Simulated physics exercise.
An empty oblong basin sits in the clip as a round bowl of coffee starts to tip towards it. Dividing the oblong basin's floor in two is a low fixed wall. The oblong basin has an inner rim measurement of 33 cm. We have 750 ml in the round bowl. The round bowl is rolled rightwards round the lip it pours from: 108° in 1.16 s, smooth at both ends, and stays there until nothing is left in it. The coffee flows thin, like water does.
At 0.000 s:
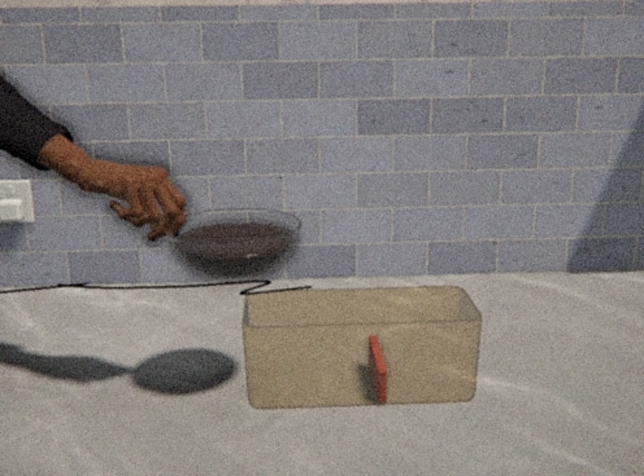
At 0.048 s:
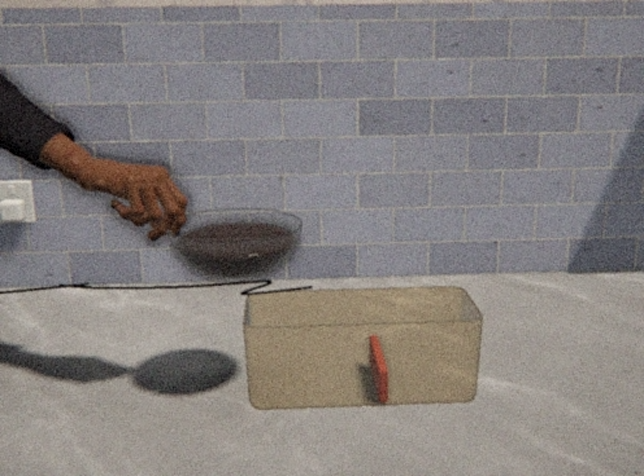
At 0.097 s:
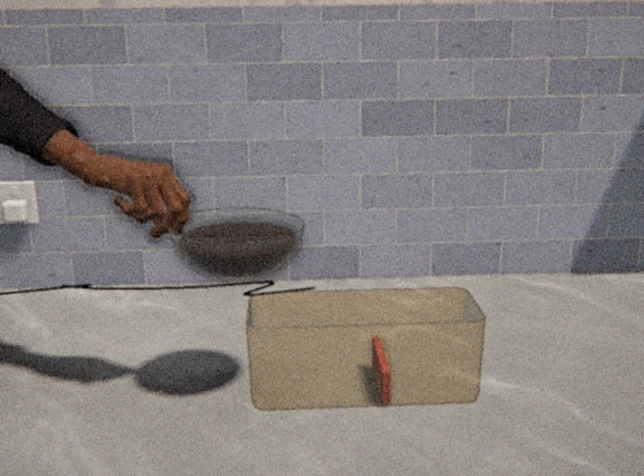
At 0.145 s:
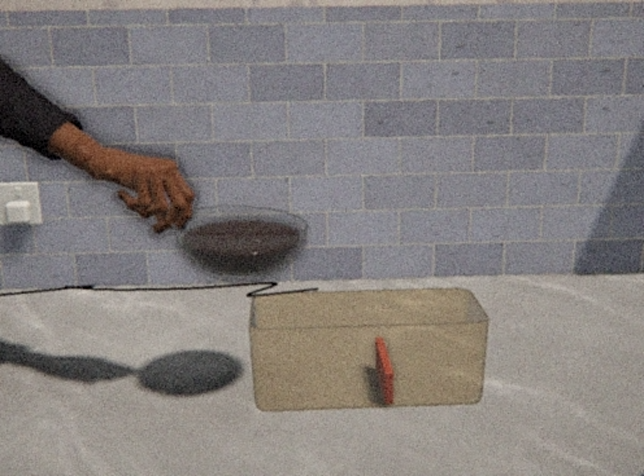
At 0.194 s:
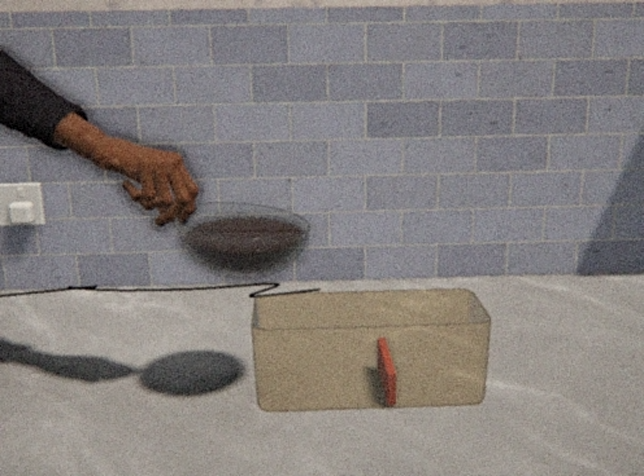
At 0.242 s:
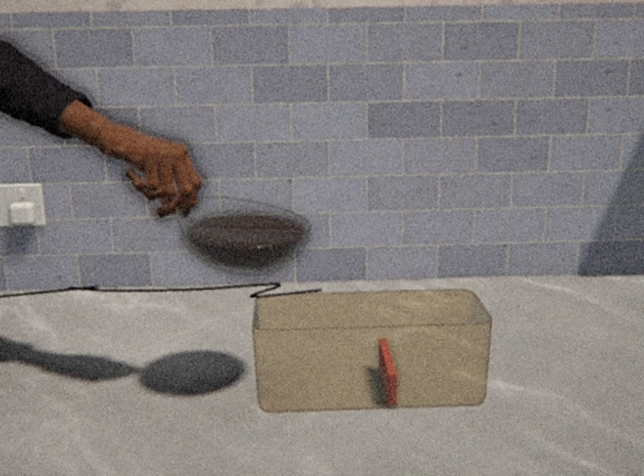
A hand holds a round bowl of coffee and tilts it slightly to the right.
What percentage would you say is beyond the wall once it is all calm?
I would put it at about 62 per cent.
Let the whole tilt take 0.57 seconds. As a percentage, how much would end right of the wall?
That would be about 60 in a hundred, I'd say.
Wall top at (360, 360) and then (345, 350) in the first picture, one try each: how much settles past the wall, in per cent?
Around 80 and 95 percent, in that order.
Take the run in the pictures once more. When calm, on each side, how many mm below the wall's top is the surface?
Roughly 36 mm on the left side and roughly 20 mm on the right.
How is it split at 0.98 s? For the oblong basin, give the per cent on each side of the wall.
Near 30 on the left, 62 on the right.
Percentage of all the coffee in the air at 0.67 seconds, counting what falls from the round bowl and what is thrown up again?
About 46 per cent.
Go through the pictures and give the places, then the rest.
It leans 0°; its right rim is at (301, 224); the coffee meets the walls at (174, 240) and (295, 236); the oblong basin's rim runs from (245, 310) to (472, 303); the wall's top is at (377, 353), in the first frame.
It leans 0°; its right rim is at (302, 224); the coffee meets the walls at (175, 239) and (296, 236), in the second frame.
It leans 2°; its right rim is at (304, 225); the coffee meets the walls at (178, 238) and (298, 236), in the third frame.
It leans 4°; its right rim is at (307, 226); the coffee meets the walls at (181, 236) and (301, 235), in the fourth frame.
It leans 7°; its right rim is at (309, 227); the coffee meets the walls at (184, 233) and (304, 233), in the fifth frame.
It leans 11°; its right rim is at (310, 227); the coffee meets the walls at (186, 229) and (306, 229), in the sixth frame.
By 0.67 s the tilt is 67° and 42 per cent is still to pour, 12 is left of the wall and 0 right of it.
By 0.98 s the tilt is 102° and 0 per cent is still to pour, 30 is left of the wall and 61 right of it.
By 1.30 s the tilt is 108° and 0 per cent is still to pour, 37 is left of the wall and 62 right of it.
By 1.66 s the tilt is 108° and 0 per cent is still to pour, 37 is left of the wall and 62 right of it.
At rest 37 per cent lies left of the wall, 62 right of it and 1 outside.
